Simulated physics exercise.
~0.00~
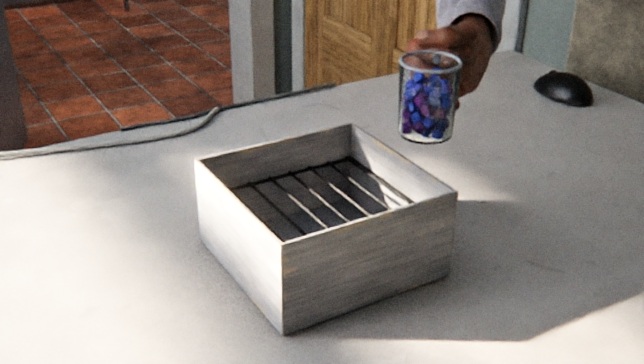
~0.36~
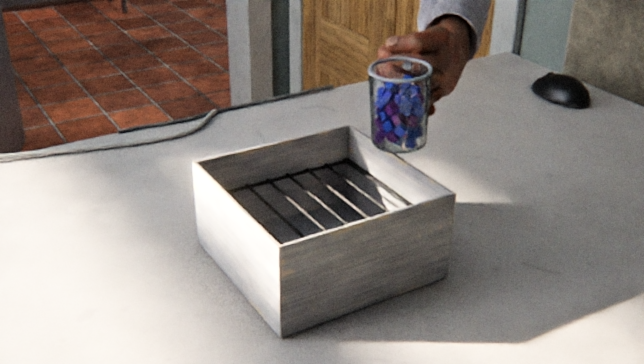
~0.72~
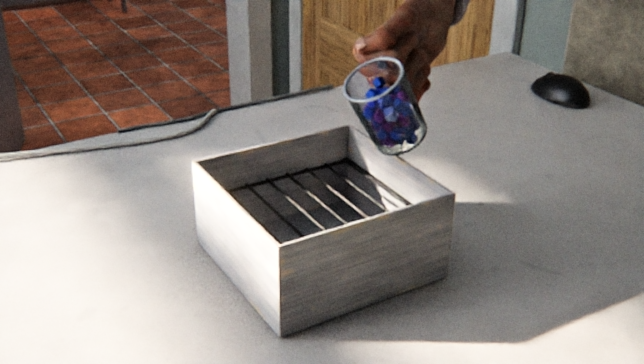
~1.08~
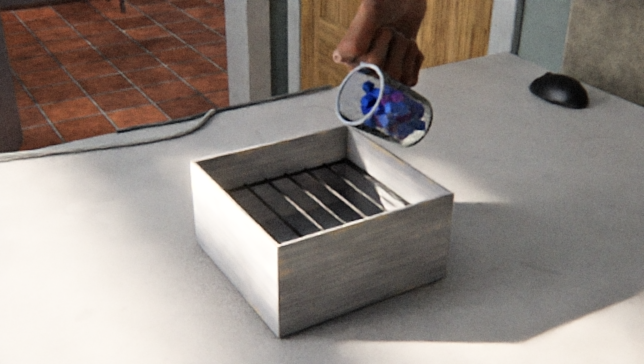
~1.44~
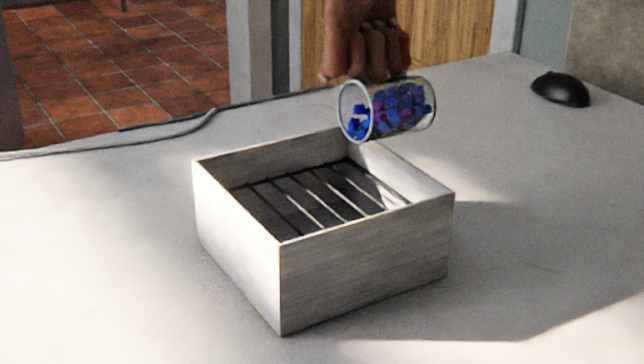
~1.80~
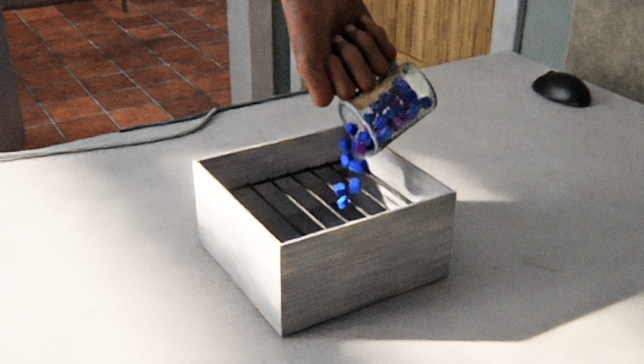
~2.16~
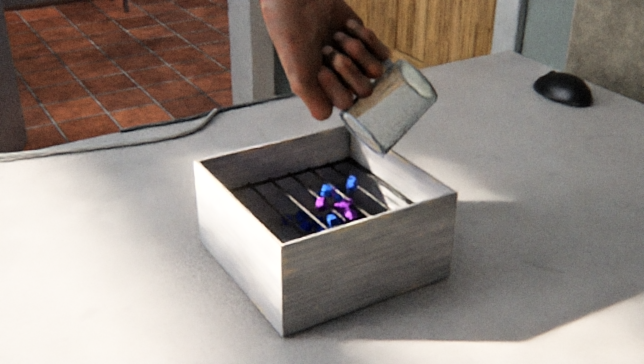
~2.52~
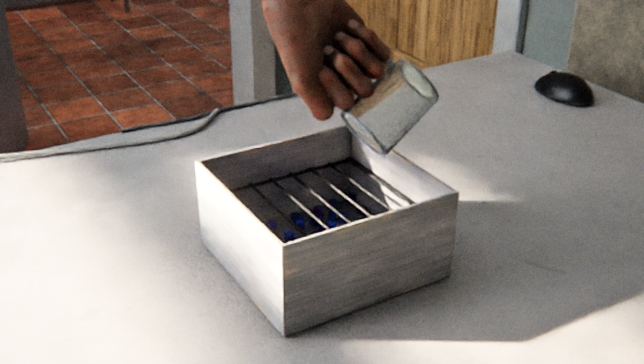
A hand holds a clear cup of small blue and purple pieces above a pale, open-topped wooden box on a light grey tabletop, seen from above at an angle by a slightly swaying camera. Thin wires run across the inside of the box, with a black mouse at right and reddish floor tiles at upper left. The hand moves left and tilts the cup until it lies on its side. The pieces tumble out, and some blue and purple ones briefly sit on the wires. All slip through, leaving the wires bare and the tipped cup empty above.
